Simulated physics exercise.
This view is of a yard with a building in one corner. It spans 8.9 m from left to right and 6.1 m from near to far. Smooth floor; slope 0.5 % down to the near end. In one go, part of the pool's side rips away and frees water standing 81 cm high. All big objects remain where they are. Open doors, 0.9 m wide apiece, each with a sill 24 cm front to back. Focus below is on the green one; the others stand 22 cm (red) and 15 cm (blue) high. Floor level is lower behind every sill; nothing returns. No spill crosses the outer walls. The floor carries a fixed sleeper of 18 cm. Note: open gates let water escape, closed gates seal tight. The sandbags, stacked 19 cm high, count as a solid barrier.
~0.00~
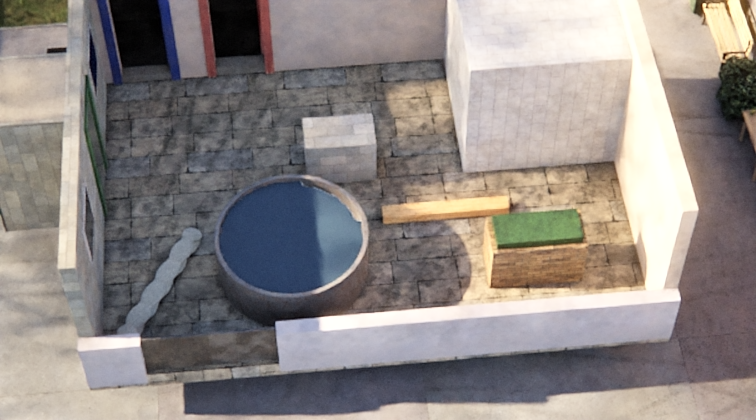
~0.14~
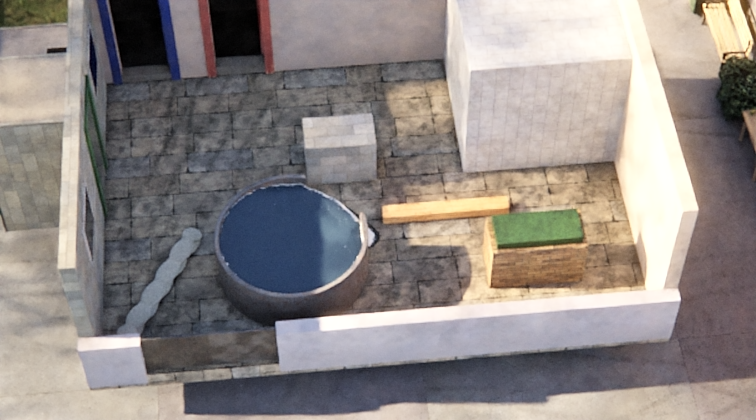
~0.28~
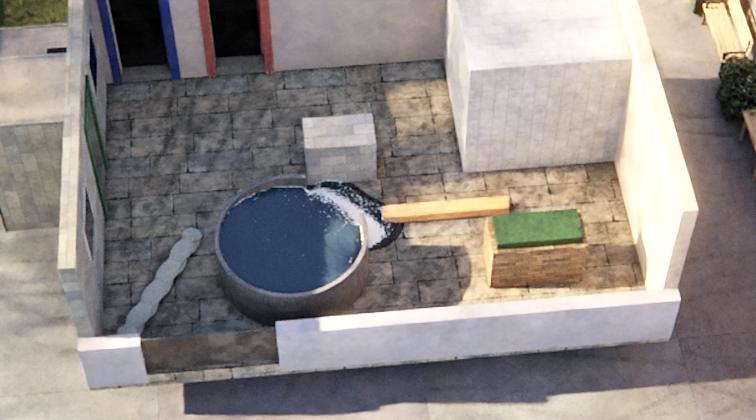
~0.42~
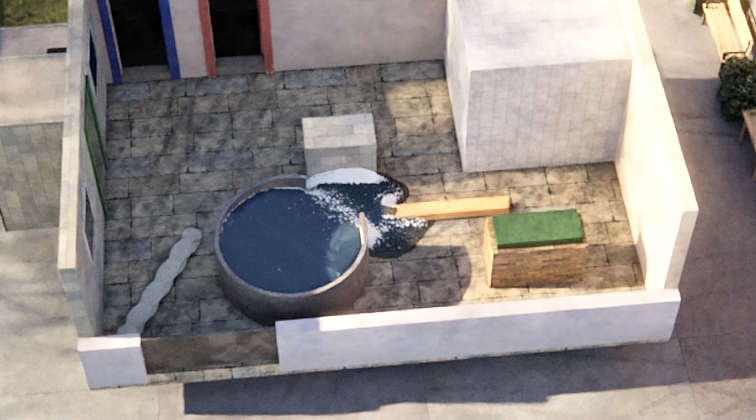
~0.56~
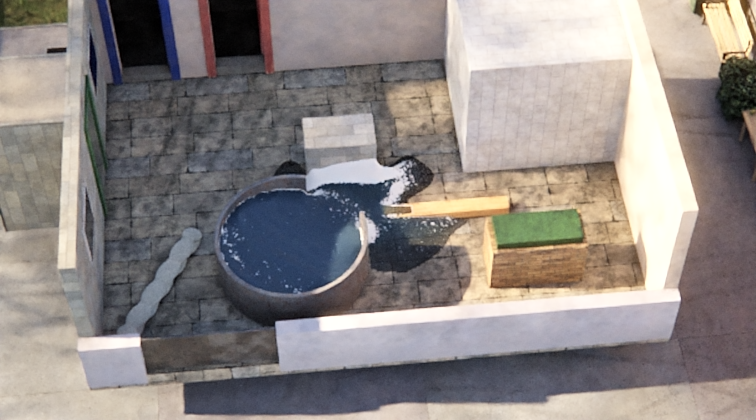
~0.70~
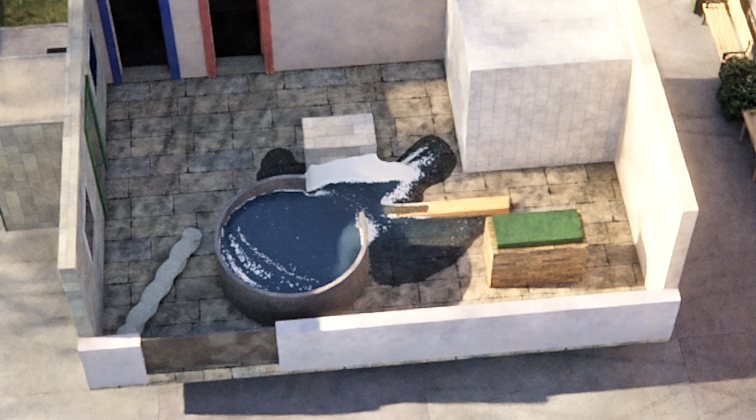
The clip opens on a round pool of still, dark water in a walled, paved yard with a pale block behind it. The pool's far right side breaks open and foaming water pours out, striking the block and a wooden beam, then spreading across the paving around both sides of the block.
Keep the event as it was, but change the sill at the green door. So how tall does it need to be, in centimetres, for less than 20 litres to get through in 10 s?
It would need to be around 9.5 cm tall.
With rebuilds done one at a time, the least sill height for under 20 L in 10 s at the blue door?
The blue one would have to be about 7.0 cm high.
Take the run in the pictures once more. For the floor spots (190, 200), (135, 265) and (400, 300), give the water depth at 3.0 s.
Roughly 3, 1 and 0 cm, in turn.
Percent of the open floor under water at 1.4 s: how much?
Wet: Close to 25 %.
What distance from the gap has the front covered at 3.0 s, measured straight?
5.4 m.
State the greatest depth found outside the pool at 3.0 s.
I'd put it near 38 cm.
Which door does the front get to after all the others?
That'd be the blue one.
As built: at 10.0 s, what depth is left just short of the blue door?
Depth: Near 6.5 cm.
After 1.4 s water covers 25 % of the floor, deepest (57 cm) near (335, 187); it has not reached the green door.
After 3.0 s water covers 60 % of the floor, deepest (38 cm) near (616, 181); 13 cm at the green door, 0 litres in over its 18 cm sill.
After 10.0 s water covers 95 % of the floor, deepest (16 cm) near (363, 344); 8 cm at the green door, 0 litres in over its 18 cm sill.
At the green door as built, the water arrived by 2.5 s and peaked near 15 cm at 5.6 s.
Run again over the same 10 s with other heights there, 36 litres in over 8 cm, 10 litres over 11 cm. The limit of 20 litres is kept from about 9.5 cm up.
